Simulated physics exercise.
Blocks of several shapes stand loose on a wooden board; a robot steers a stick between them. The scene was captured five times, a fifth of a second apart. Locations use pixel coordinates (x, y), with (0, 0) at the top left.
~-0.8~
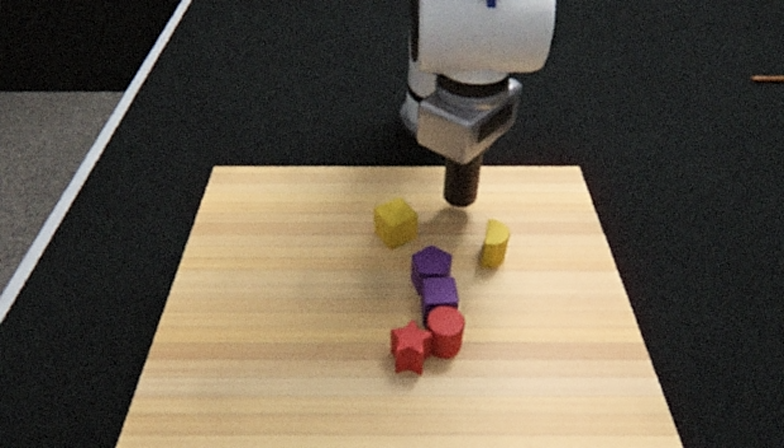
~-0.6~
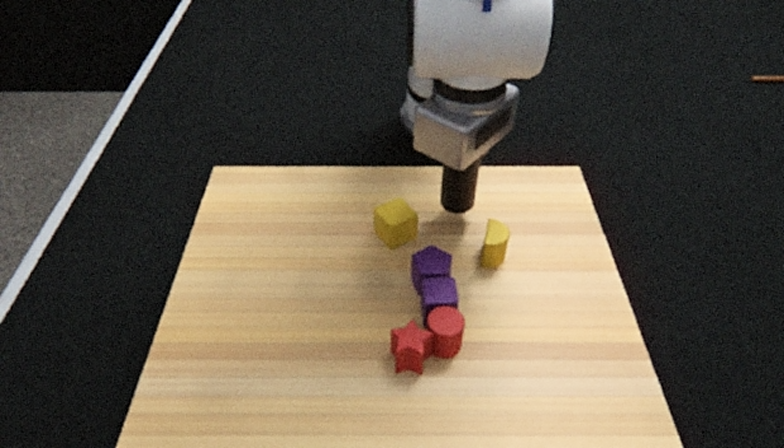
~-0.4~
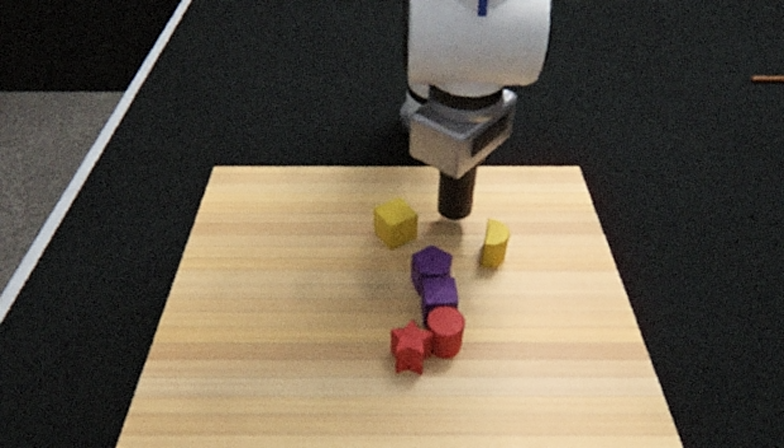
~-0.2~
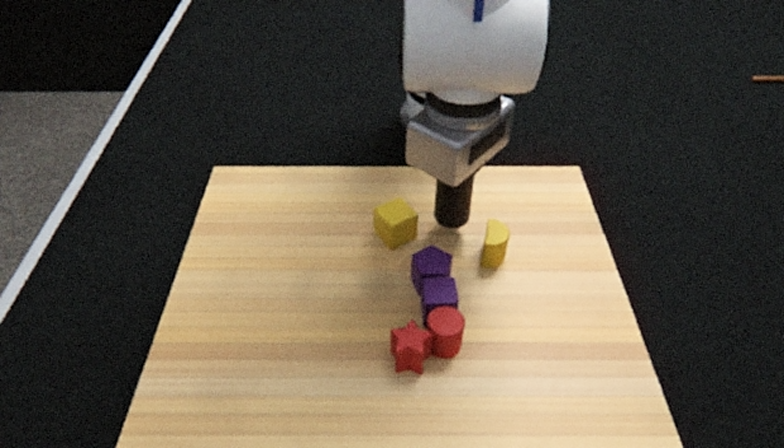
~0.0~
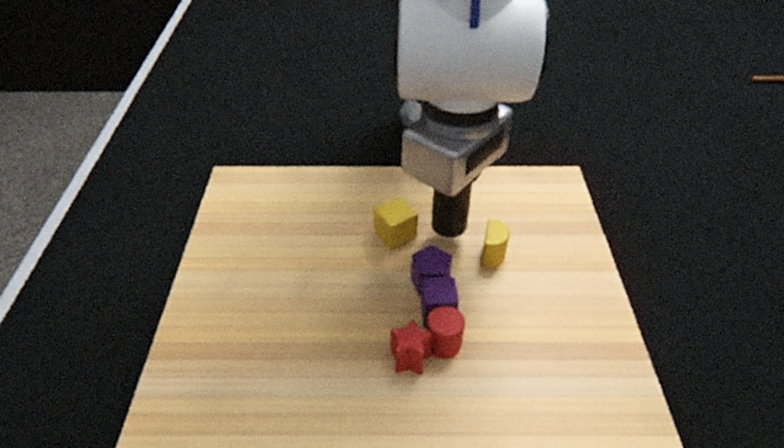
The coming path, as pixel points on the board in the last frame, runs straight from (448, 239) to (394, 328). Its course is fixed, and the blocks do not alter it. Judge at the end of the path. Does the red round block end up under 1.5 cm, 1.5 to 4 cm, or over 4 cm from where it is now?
Long, over 4 cm.
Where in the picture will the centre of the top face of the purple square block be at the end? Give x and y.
At (454, 338).
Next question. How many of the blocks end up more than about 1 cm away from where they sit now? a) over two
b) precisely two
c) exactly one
It's a.
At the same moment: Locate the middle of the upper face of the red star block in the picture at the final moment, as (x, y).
In the picture, that point is around (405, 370).
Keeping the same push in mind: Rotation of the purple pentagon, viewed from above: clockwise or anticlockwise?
That block twists counter-clockwise.
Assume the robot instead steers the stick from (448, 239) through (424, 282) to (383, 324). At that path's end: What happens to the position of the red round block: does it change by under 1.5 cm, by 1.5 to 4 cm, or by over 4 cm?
Answer: More than 4 cm.
The first path, step by step. One third of the way, stick at (432, 253); purple pentagon at (429, 272), turned 15° anticlockwise; purple square block at (443, 298); red round block at (449, 328).
Two thirds of the way, stick at (413, 283); purple pentagon at (420, 304), turned 45° anticlockwise; purple square block at (450, 324), turned 40° anticlockwise; red round block at (468, 356).
At the end, stick at (394, 315); red star block at (405, 370), turned 40° clockwise; purple pentagon at (415, 338), turned 80° anticlockwise; purple square block at (454, 338), turned 75° anticlockwise; red round block at (486, 368).
